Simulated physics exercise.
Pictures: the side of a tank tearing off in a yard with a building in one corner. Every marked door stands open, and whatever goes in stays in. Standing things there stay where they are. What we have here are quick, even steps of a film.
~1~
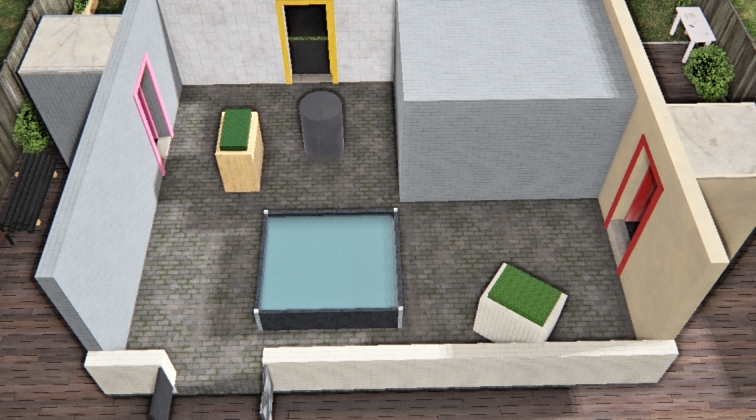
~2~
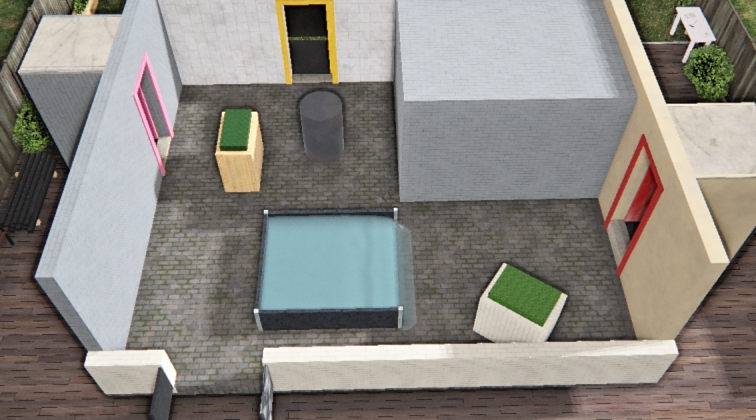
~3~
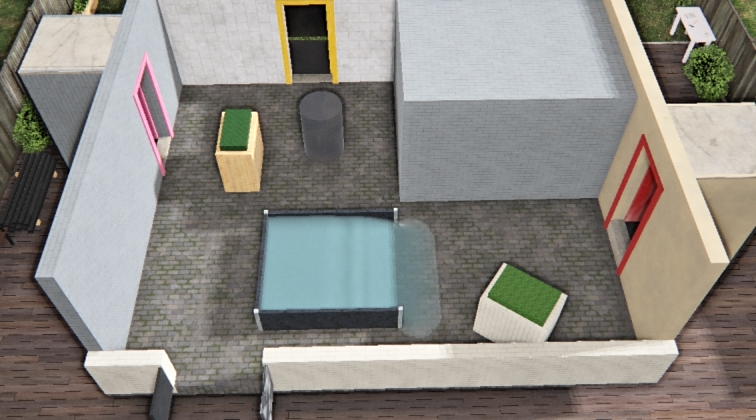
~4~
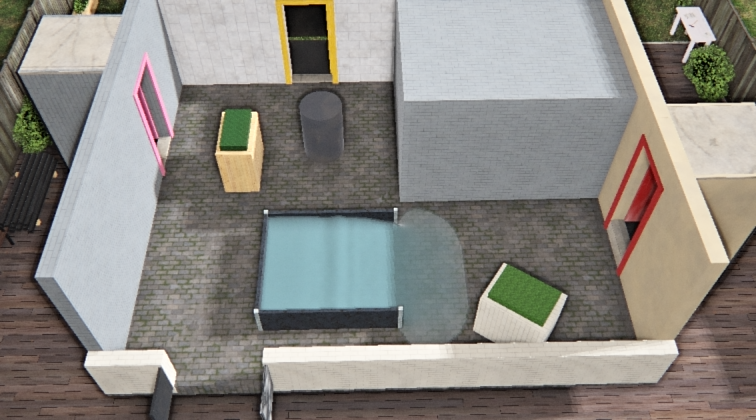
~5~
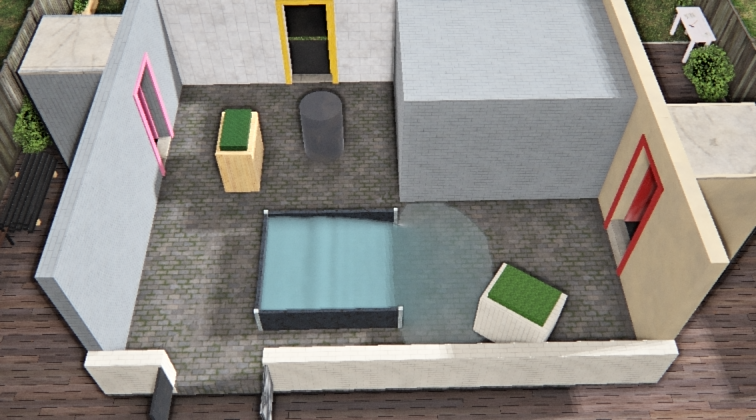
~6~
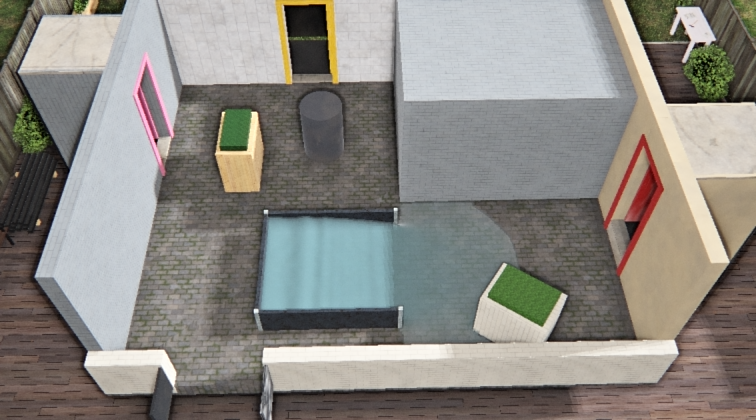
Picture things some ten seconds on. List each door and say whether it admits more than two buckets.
Pink door: Two buckets or fewer; yellow door: Two buckets or fewer; red door: Two buckets or fewer.
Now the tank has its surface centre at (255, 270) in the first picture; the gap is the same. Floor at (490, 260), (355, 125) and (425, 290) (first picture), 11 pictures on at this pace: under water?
I'd say swamped for the first, still dry for the second and swamped for the third.
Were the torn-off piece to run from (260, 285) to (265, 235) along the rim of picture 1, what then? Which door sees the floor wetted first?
The pink one.
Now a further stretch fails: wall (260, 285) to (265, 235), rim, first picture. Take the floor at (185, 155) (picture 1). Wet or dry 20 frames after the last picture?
There: Covered.
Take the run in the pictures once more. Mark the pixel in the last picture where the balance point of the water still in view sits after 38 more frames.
Near (473, 287).
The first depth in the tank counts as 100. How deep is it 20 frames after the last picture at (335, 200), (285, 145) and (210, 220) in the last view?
Going in order, roughly 0, 0 and 0 %.
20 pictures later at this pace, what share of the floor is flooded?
By my count, 35 percent.
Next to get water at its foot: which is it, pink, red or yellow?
The red one.
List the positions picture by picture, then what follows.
In the first picture, the open tank at (330, 261) is whole and still.
In the second picture, the front is at (402, 227), out from the gap at (396, 269).
In the third picture, water pours out at (396, 271) and has run to (422, 332).
In the fourth picture, water pours out at (396, 271) and has run to (437, 219).
In the fifth picture, the front is at (477, 338), out from the gap at (396, 271).
In the sixth picture, water pours out at (396, 271) and has run to (505, 239).
A moment on, water covers 25 % of the floor; the pink door not reached, the yellow door not reached, the red door wet at the sill, nothing in.
Next, water covers 30 % of the floor; the pink door not reached, the yellow door not reached, the red door wet at the sill, nothing in.
Then, water covers 35 % of the floor; the pink door not reached, the yellow door not reached, the red door wet at the sill, nothing in.
Later, water covers 45 % of the floor; the pink door not reached, the yellow door not reached, the red door wet at the sill, nothing in.
In the end, water covers 65 % of the floor; the pink door wet at the sill, nothing in, the yellow door not reached, the red door wet at the sill, nothing in.
